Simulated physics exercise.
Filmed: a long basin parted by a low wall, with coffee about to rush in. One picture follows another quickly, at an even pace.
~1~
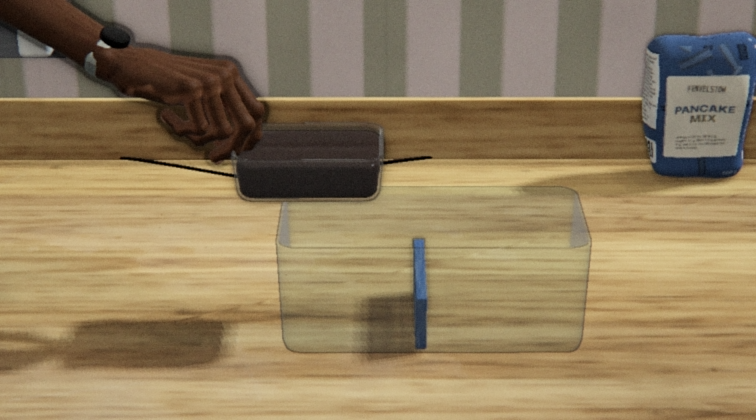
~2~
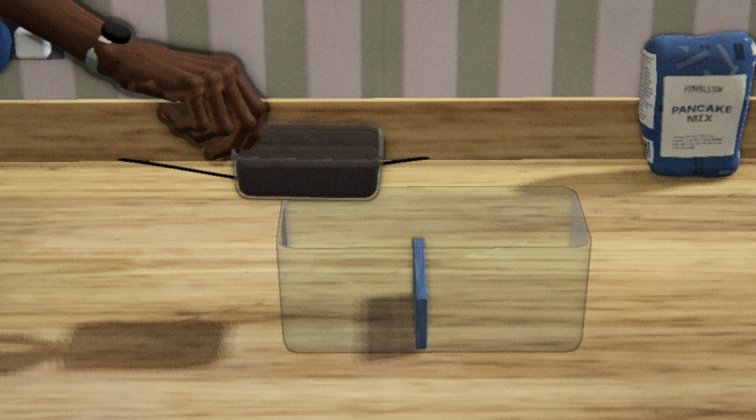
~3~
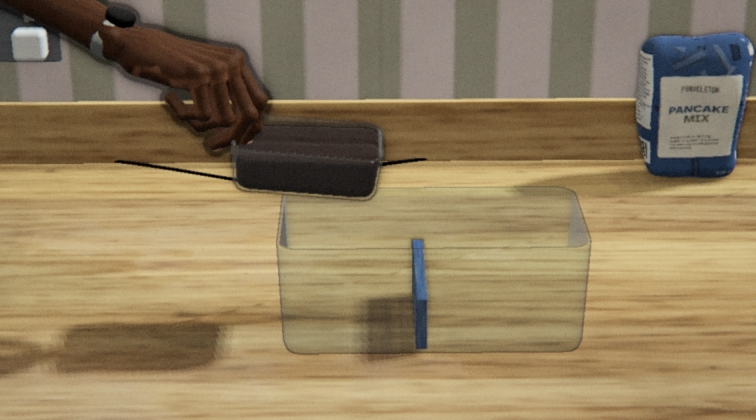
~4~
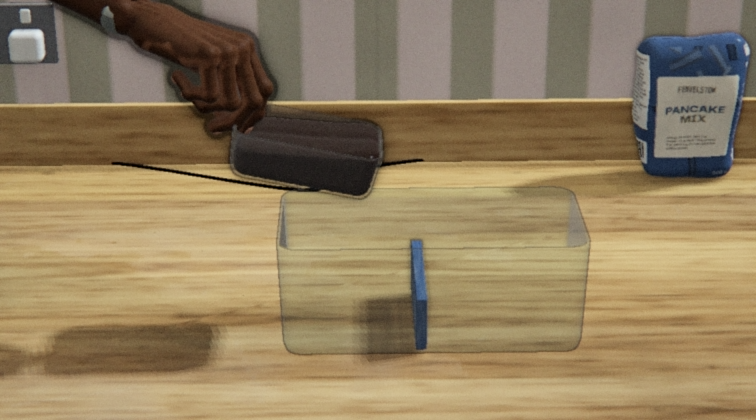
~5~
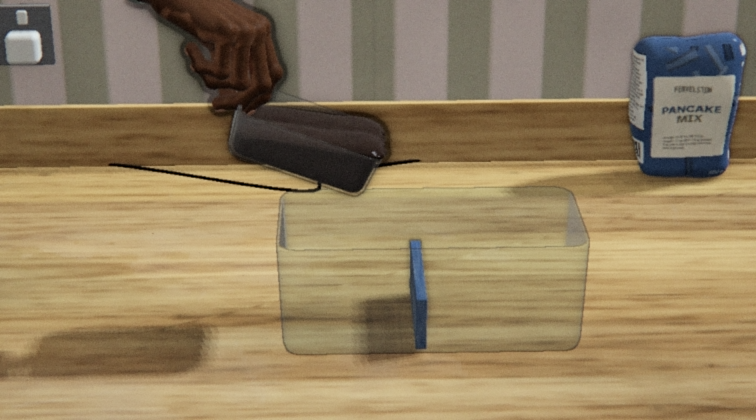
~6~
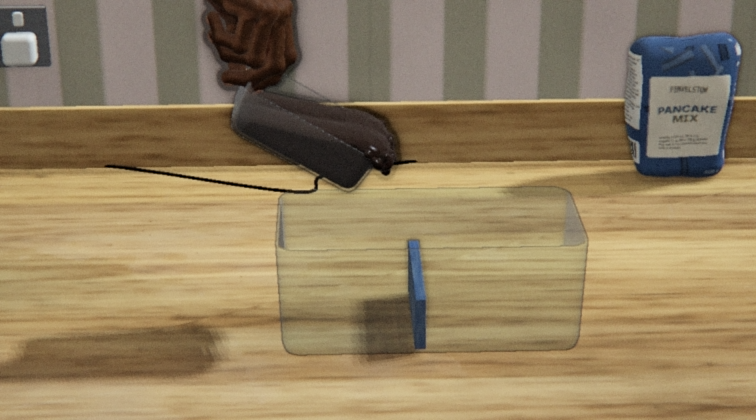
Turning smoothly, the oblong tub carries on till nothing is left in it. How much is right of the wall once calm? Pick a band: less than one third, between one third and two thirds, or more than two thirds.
It is more than two thirds.
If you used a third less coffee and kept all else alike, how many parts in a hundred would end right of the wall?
Estimate: Around 90 per cent.
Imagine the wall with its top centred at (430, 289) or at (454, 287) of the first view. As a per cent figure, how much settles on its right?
Note: Roughly 80 % in case one, 70 % in case two.
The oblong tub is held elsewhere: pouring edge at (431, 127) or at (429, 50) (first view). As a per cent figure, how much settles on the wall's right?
You'd see around 90 per cent, and then around 75 per cent.
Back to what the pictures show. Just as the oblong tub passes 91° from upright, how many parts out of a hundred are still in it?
About 5 per cent.
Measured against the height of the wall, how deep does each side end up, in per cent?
Once it is still, the left part shows 0 per cent and the right part 30.
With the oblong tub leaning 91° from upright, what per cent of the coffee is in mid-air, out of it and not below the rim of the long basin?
Airborne fraction: Approx. 50 %.
A moment on, the oblong tub is tipped on its side and 6 per cent is still to pour, 2 is left of the wall and 44 right of it.
Next, the oblong tub is tipped right over and 0 per cent is still to pour, 3 is left of the wall and 91 right of it.
Then the oblong tub is tipped right over and 0 per cent is still to pour, 8 is left of the wall and 89 right of it.
Later the oblong tub is tipped right over and 0 per cent is still to pour, 8 is left of the wall and 89 right of it.
In the end 8 per cent lies left of the wall, 89 right of it and 3 outside.
